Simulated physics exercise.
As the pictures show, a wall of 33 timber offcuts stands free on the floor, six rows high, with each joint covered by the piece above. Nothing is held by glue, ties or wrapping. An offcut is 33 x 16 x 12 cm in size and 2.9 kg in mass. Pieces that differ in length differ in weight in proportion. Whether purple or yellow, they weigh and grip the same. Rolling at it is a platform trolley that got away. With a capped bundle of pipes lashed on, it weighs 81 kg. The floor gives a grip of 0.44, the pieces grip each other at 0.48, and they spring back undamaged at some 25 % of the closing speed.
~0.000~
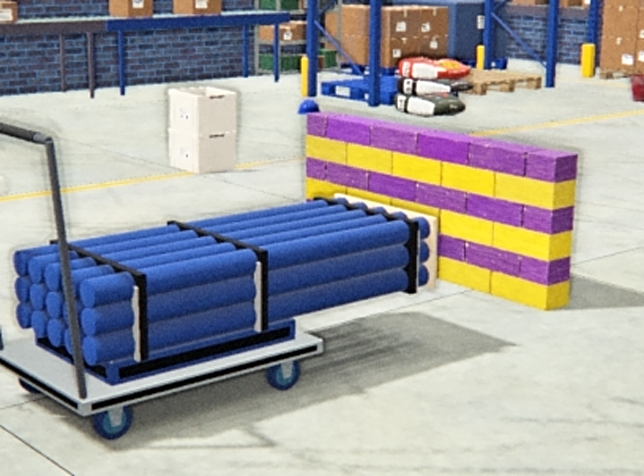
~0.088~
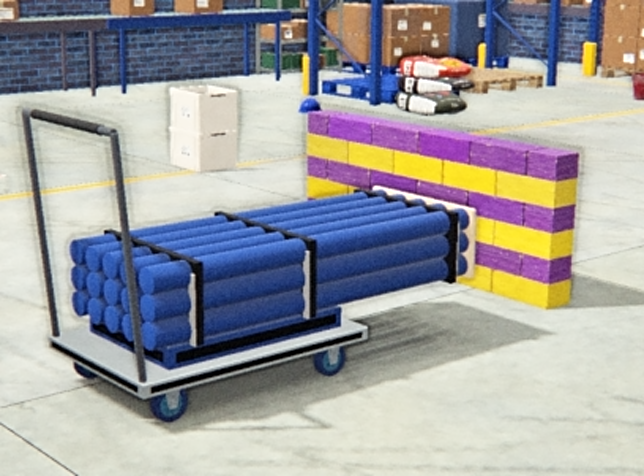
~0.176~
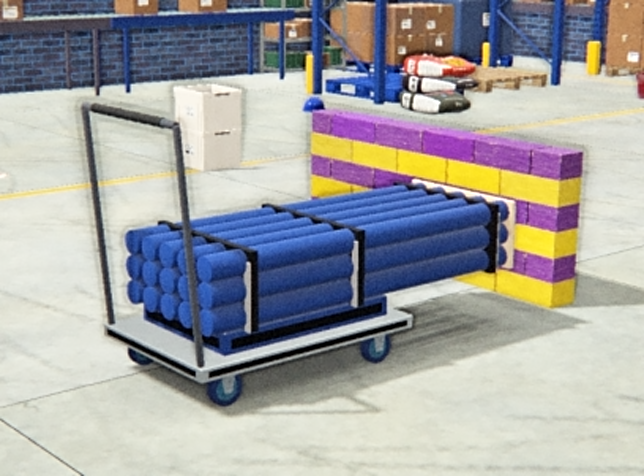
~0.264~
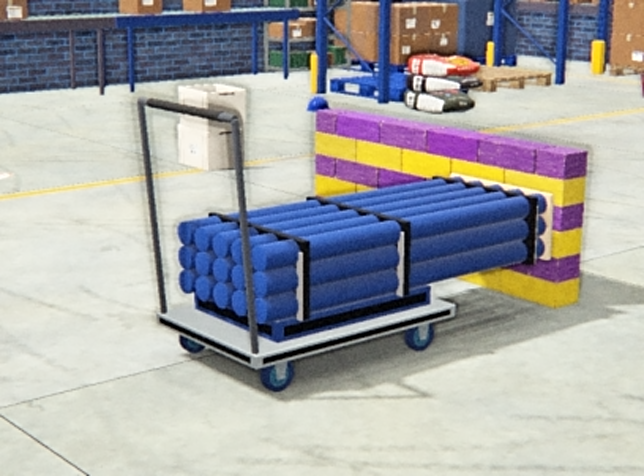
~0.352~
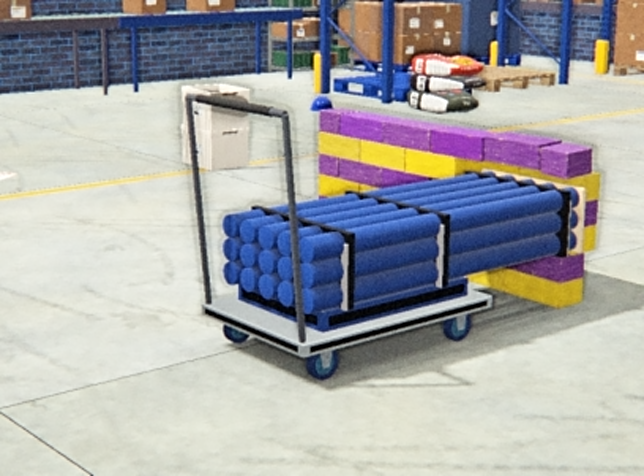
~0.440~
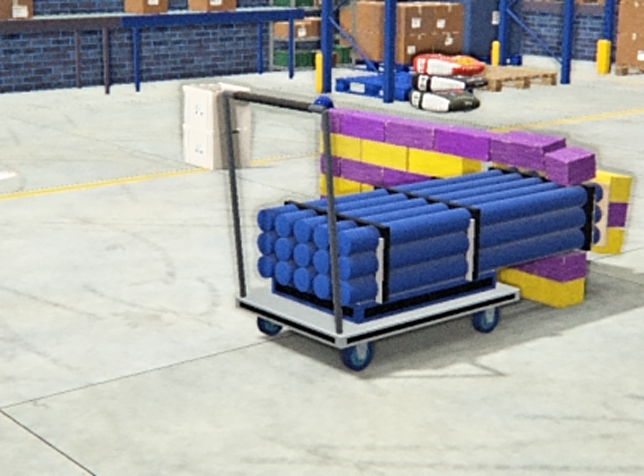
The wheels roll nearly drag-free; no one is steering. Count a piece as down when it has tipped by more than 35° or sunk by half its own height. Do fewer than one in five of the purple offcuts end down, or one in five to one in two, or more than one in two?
It is one in five to one in two.
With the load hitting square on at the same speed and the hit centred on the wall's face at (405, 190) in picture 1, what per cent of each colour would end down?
That would leave yellow at 60 % and purple at 60 %.
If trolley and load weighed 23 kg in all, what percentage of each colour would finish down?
That would leave yellow at 30 and purple at 50 per cent.
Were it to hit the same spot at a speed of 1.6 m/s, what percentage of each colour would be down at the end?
You'd end up with yellow at 30 per cent down and purple at 40 per cent.
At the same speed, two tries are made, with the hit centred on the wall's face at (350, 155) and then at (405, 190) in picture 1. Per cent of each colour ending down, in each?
For yellow it's 30 then 60 per cent, for purple 50 then 60 per cent.
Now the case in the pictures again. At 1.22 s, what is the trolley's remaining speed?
I'd put it at roughly 1.0 m/s.
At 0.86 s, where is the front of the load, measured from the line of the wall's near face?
Position: Approx. 90 cm beyond.
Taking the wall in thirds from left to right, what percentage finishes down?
The thirds come out at 0 on the left, 40 in the middle and 70 on the right, in per cent.
After 0.60 s, load 50 cm past the wall's line, still rolling; 2 of the 18 purple offcuts down (6 of 33 in all colours); top purple offcut unmoved; top yellow offcut leaning 31°, 13 cm lower.
After 0.86 s, load 88 cm past the wall's line, still rolling; 4 of the 18 purple offcuts down (8 of 33 in all colours); top purple offcut unmoved; top yellow offcut upside down.
After 1.22 s, load 1.27 m past the wall's line, still rolling; 7 of the 18 purple offcuts down (12 of 33 in all colours); top purple offcut unmoved; top yellow offcut upside down.
After 1.90 s, load 1.70 m past the wall's line, still rolling; 7 of the 18 purple offcuts down (12 of 33 in all colours); top purple offcut unmoved; top yellow offcut upside down.
At rest (4.5 s), load 1.41 m past the wall's line, still rolling; 7 of the 18 purple offcuts down (12 of 33 in all colours); top purple offcut unmoved; top yellow offcut upside down. That is 39 per cent. As the last picture would show them, middles, top purple offcut near (373, 127), top yellow offcut near (606, 225).
